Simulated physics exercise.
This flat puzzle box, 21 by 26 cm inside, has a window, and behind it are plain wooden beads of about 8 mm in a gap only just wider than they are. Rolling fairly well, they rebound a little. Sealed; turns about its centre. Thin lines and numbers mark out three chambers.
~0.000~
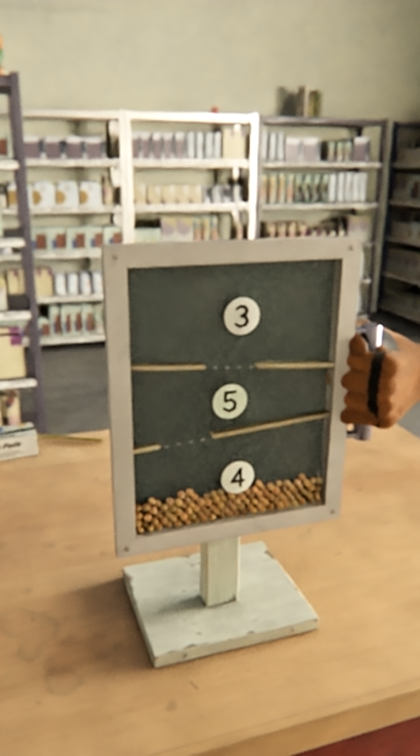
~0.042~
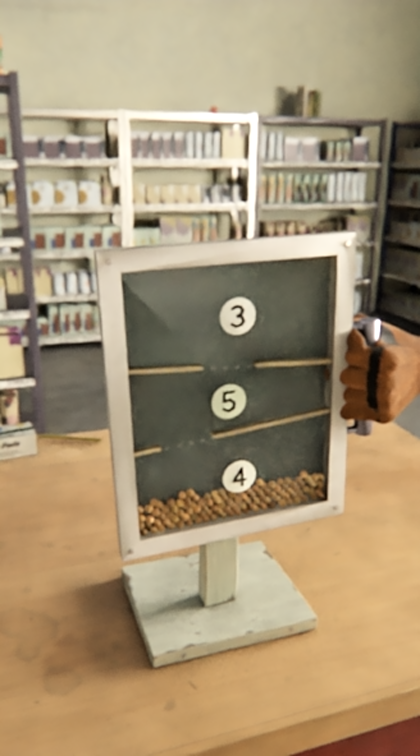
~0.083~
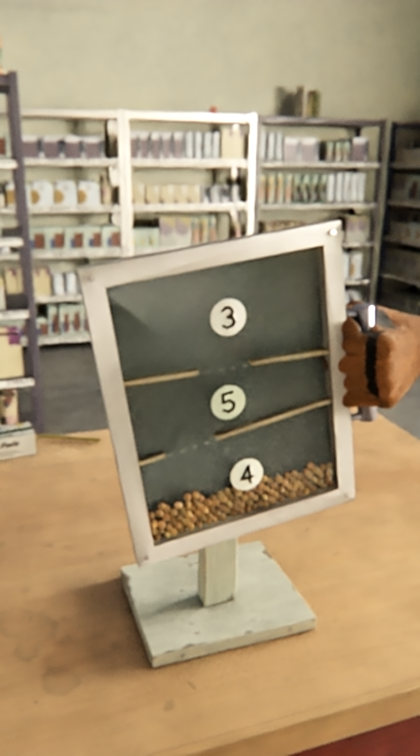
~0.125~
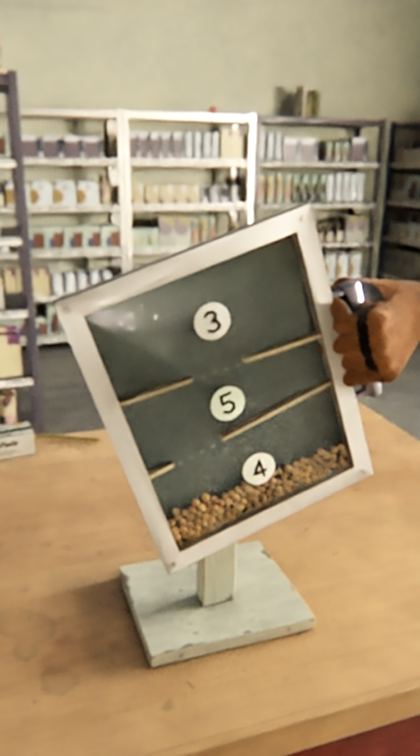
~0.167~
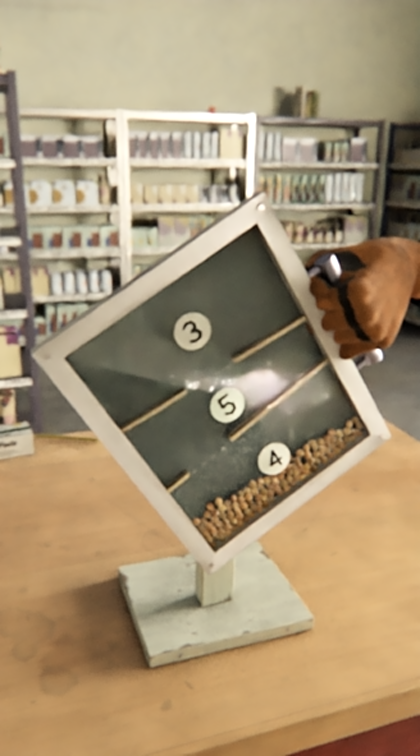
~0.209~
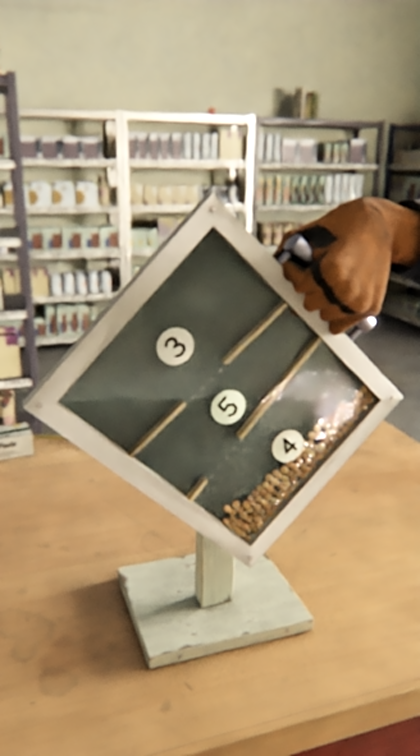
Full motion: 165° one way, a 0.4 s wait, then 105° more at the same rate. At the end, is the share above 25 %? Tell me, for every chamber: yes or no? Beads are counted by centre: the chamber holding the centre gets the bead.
Chamber 3 - Yes. Chamber 4 - No. Chamber 5 - Yes.
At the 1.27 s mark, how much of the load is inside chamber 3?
Around 45 percent.
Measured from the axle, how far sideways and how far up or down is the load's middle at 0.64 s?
Position estimate: Right 6 cm, above 2 cm.
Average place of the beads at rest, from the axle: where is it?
It lies close to 3 centimetres right and 8 centimetres below.
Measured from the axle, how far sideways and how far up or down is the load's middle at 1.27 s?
I'd put it near 5 centimetres to the right and 2 centimetres below.
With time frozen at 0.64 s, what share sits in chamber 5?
40 per cent.
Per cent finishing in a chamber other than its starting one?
Roughly 90 in a hundred.
After 0.64 s, it stands 165° anticlockwise; the beads' middle is 6 cm right of and 2 cm above the centre; no. 4, 60 %, no. 5, 40 %.
After 1.27 s, it has come round 219° anticlockwise; the beads' middle is 5 cm right of and 2 cm below the centre; no. 3, 45 %, no. 4, 10 %, no. 5, 45 %.
After 1.49 s, it has come round 270° anticlockwise; the beads' middle is 4 cm right of and 5 cm below the centre; no. 3, 50 %, no. 4, 10 %, no. 5, 35 %.
All still by 2.2 s, it has come round 270° anticlockwise; no. 3, 50 %, no. 4, 10 %, no. 5, 35 %.
